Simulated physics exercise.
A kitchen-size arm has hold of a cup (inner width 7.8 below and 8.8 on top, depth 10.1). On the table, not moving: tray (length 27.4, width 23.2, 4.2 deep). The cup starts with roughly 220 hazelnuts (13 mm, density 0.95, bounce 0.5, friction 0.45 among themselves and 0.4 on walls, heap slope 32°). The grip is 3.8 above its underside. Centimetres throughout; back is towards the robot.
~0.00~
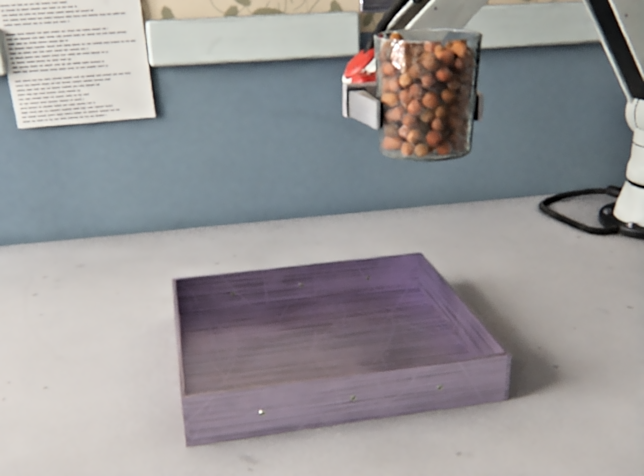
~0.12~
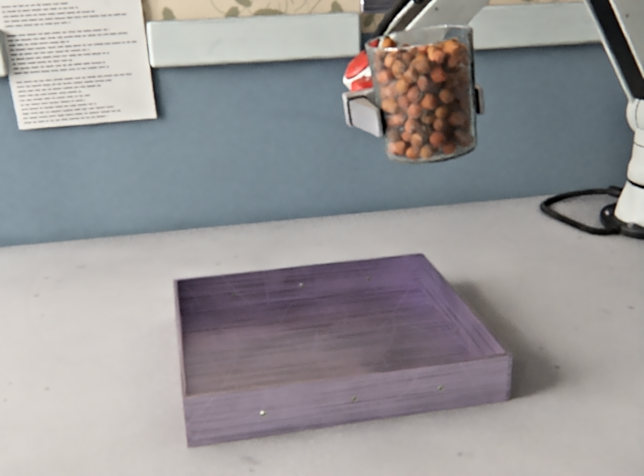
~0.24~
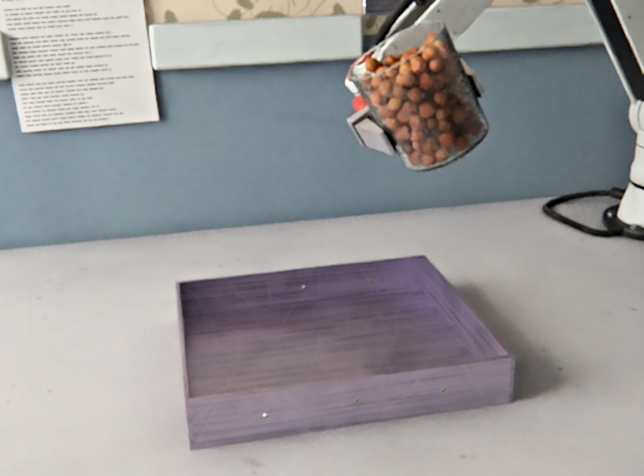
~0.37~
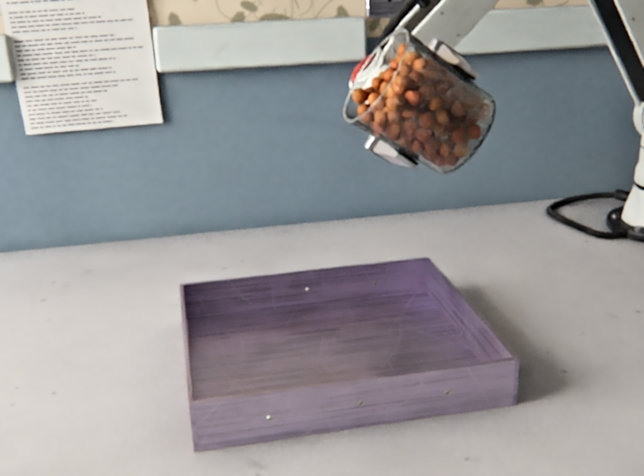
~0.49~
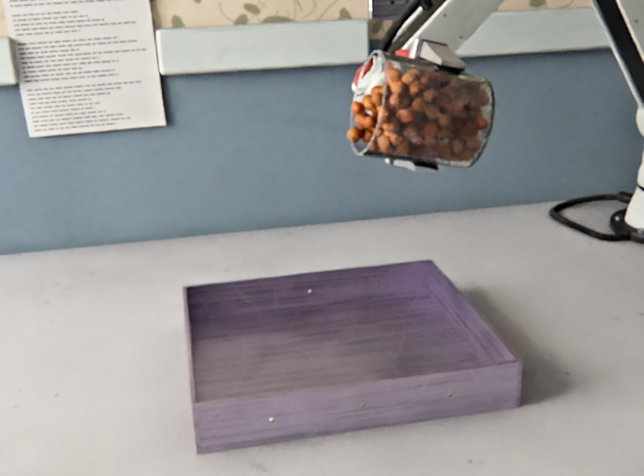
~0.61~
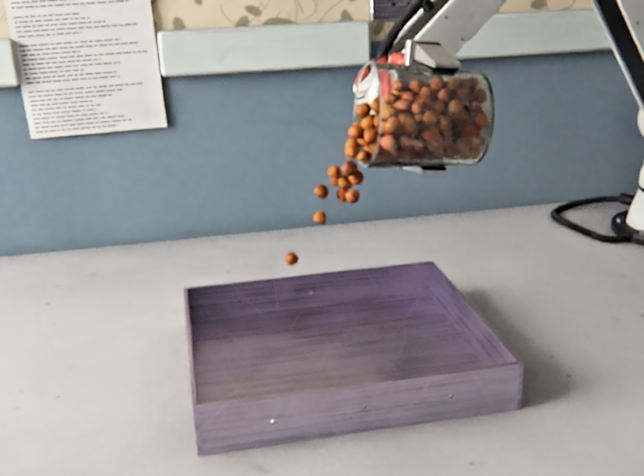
A robotic arm holding a clear cup of hazelnuts tilts it to the left above a shallow purple tray on a table, until the cup lies nearly sideways and several nuts tumble from its mouth.
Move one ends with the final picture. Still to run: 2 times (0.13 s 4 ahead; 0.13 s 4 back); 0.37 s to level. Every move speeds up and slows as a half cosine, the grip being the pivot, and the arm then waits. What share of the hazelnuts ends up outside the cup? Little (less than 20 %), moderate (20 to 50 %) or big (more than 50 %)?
A big share, more than 50 %, ends outside the cup.
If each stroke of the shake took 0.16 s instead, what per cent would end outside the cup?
It would be near 65 per cent.
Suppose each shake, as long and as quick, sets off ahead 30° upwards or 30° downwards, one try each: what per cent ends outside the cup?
Some 80 and 55 per cent.
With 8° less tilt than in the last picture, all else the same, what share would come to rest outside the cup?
It would be near 55 per cent.
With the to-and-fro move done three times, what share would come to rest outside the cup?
Then about 85 per cent.
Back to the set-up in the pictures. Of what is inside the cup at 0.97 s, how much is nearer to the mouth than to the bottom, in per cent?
About 50 per cent.
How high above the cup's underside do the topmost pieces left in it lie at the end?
About 4.0 cm.
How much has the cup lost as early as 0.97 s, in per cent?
About 50 per cent by then.
After 0.97 s, tilted 84° forward, highest piece 25 above the table; 104 in the cup, 90 in the tray, 21 in flight or on a rim.
After 1.32 s, tilted 40° forward, highest piece 27 above the table; 152 in the tray, 60 in the cup, 2 on the table or floor, 1 in flight or on a rim.
After 1.70 s, level, highest piece 24 above the table; 153 in the tray, 60 in the cup, 2 on the table or floor.
After 2.75 s, level, highest piece 24 above the table; 153 in the tray, 60 in the cup, 2 on the table or floor.
At rest, 153 in the tray, 60 in the cup, 2 on the table or floor. That is 72 % outside the cup.
